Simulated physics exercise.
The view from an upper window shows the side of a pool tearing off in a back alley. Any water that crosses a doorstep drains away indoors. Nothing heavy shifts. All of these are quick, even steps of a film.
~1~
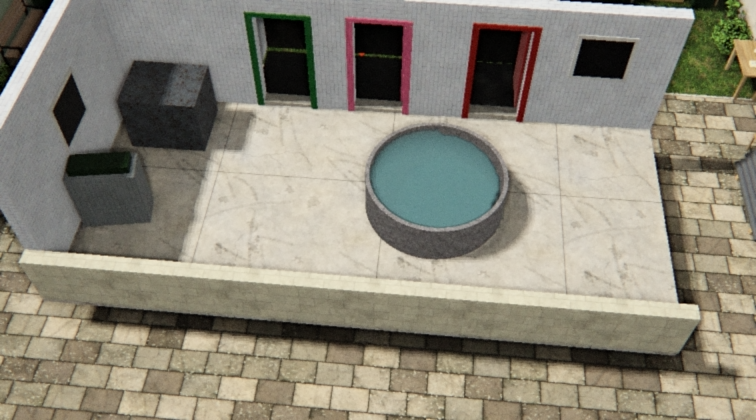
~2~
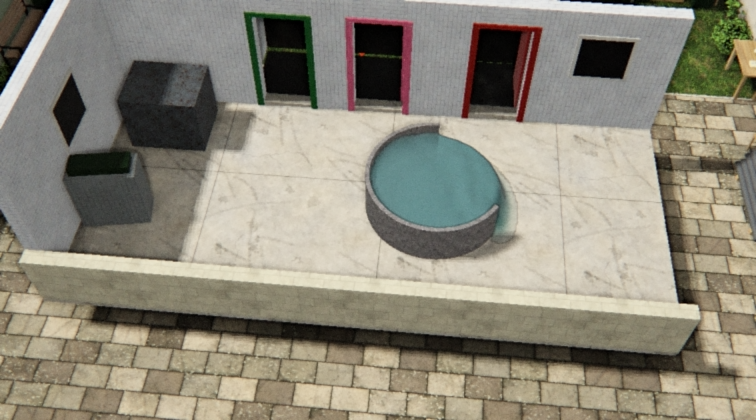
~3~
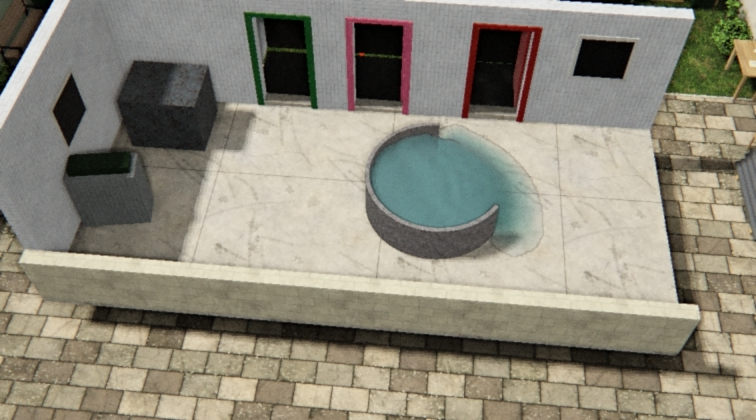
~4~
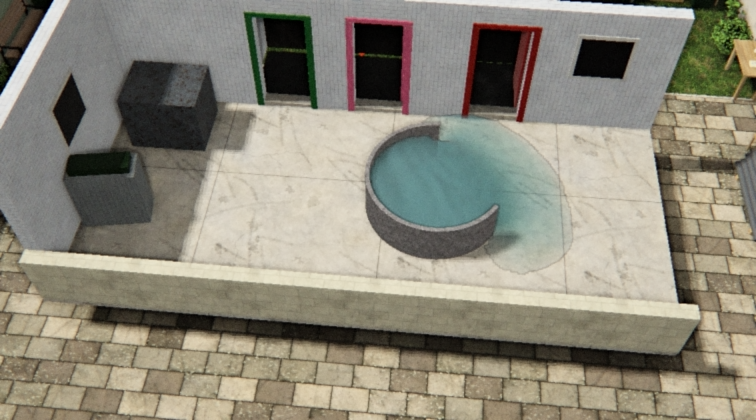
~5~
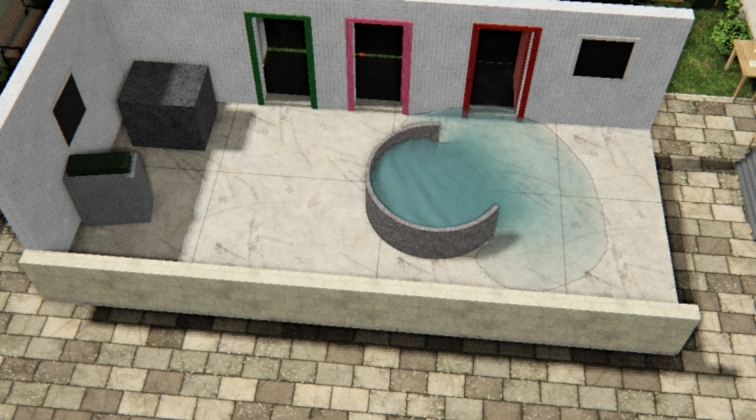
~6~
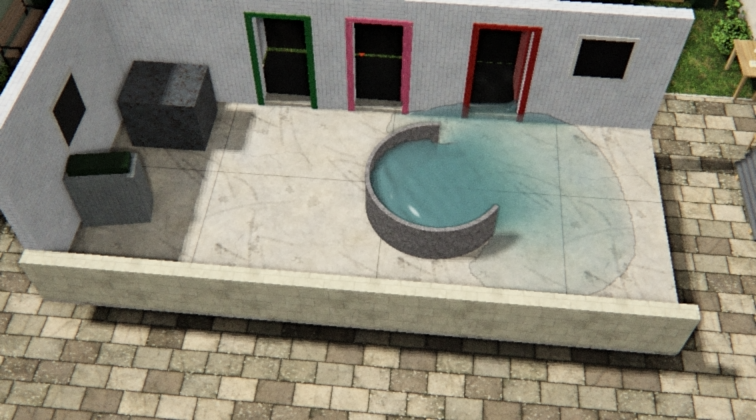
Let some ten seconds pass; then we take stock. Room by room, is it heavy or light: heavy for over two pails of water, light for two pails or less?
Outcome: The green door will receive two buckets or fewer; the red door will receive over two buckets; the pink door will receive two buckets or fewer.
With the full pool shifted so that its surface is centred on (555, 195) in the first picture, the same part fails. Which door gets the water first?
The red door.
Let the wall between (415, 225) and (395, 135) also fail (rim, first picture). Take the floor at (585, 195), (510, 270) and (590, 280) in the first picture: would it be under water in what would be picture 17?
The first spot is spared, the second spared, the third spared.
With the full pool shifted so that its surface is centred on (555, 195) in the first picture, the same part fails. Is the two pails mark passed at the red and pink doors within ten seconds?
Well, first red doesn't reach it, and then pink doesn't reach it.
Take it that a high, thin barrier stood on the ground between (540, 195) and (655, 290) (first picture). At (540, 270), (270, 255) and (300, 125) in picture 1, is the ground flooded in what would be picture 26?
Submerged, spared, then submerged.
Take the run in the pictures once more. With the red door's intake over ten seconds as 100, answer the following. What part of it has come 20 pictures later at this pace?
It would be roughly 100 percent of the ten-second total.
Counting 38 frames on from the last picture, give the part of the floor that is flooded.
Roughly 50 percent, I'd say.
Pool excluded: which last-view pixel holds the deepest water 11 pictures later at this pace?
Check close to (510, 122).
A moment on, water covers 40 % of the floor; the green door not reached, the red door over two buckets in, the pink door wet at the sill, nothing in.
Next, water covers 40 % of the floor; the green door wet at the sill, nothing in, the red door far over two buckets in, the pink door wet at the sill, nothing in.
Then, water covers 40 % of the floor; the green door wet at the sill, nothing in, the red door far over two buckets in, the pink door wet at the sill, nothing in.
Later, water covers 50 % of the floor; the green door wet at the sill, nothing in, the red door far over two buckets in, the pink door wet at the sill, nothing in.
In the end, water covers 60 % of the floor; the green door wet at the sill, nothing in, the red door far over two buckets in, the pink door wet at the sill, nothing in.
